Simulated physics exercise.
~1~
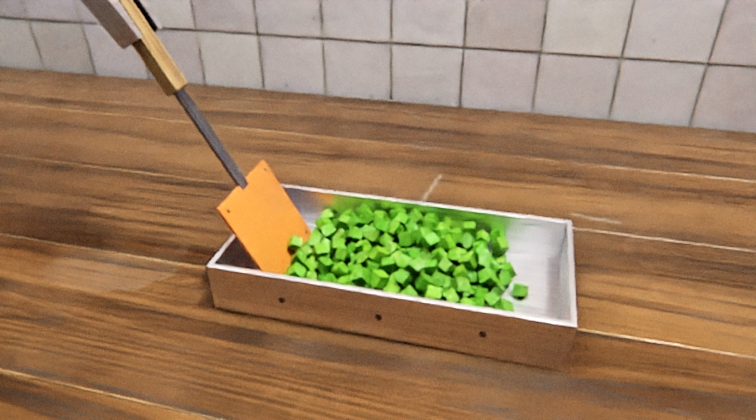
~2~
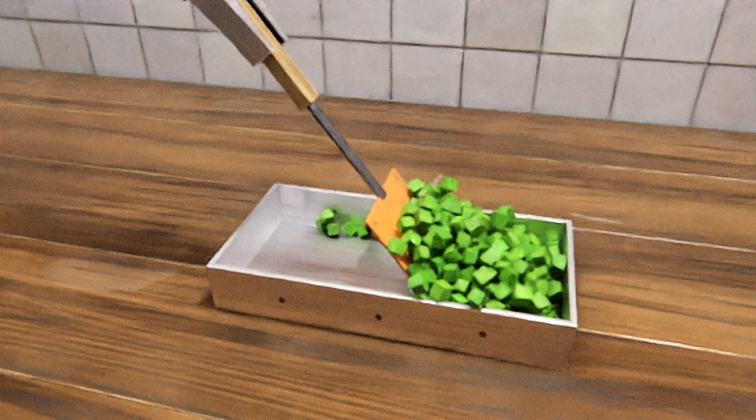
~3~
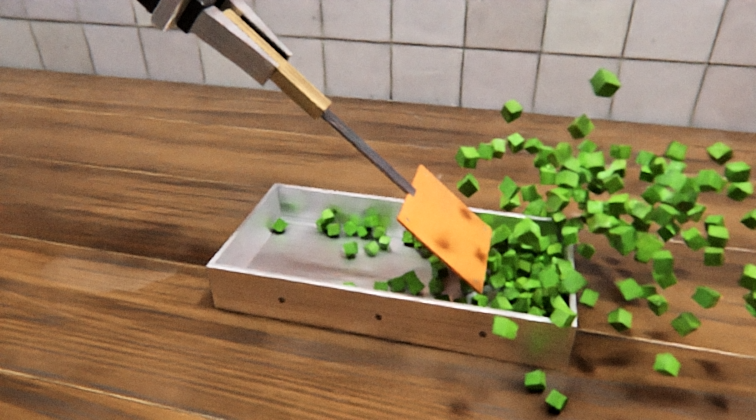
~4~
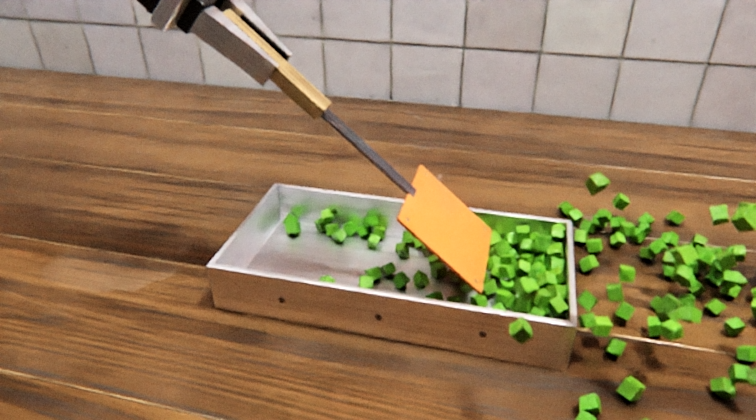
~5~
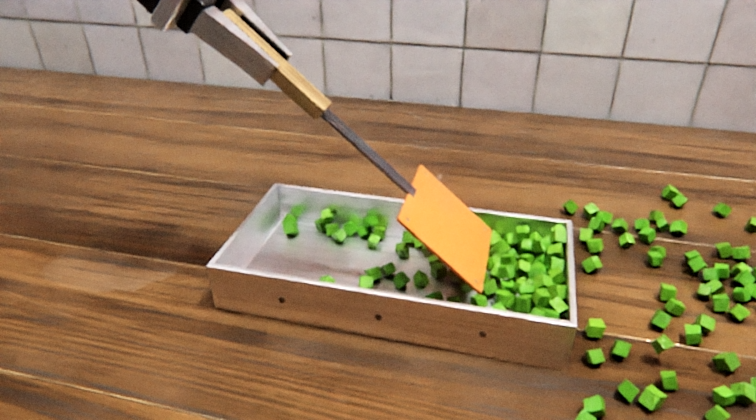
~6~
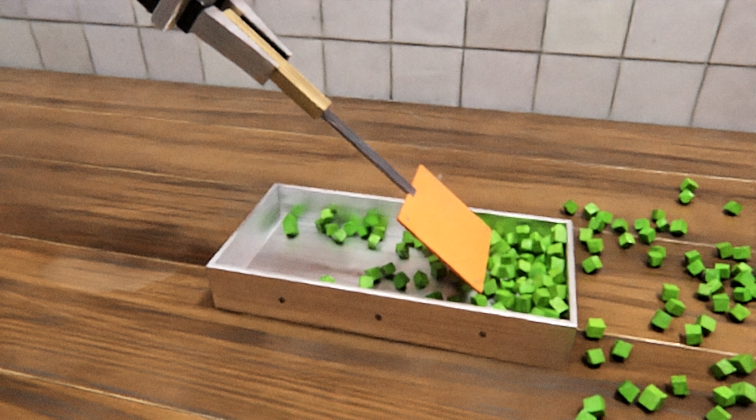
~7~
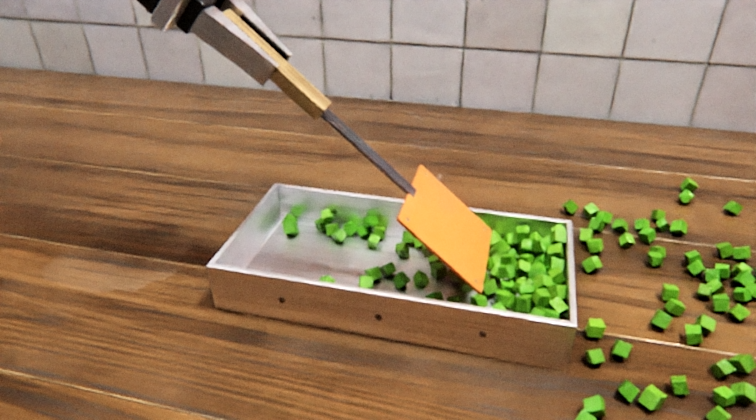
A robot arm swept an orange paddle rightward through a metal tray of green vegetable dice, heaping them at the right end, then tilted and flung many over the edge. They scattered across the wooden table, while the rest stayed in the tray.
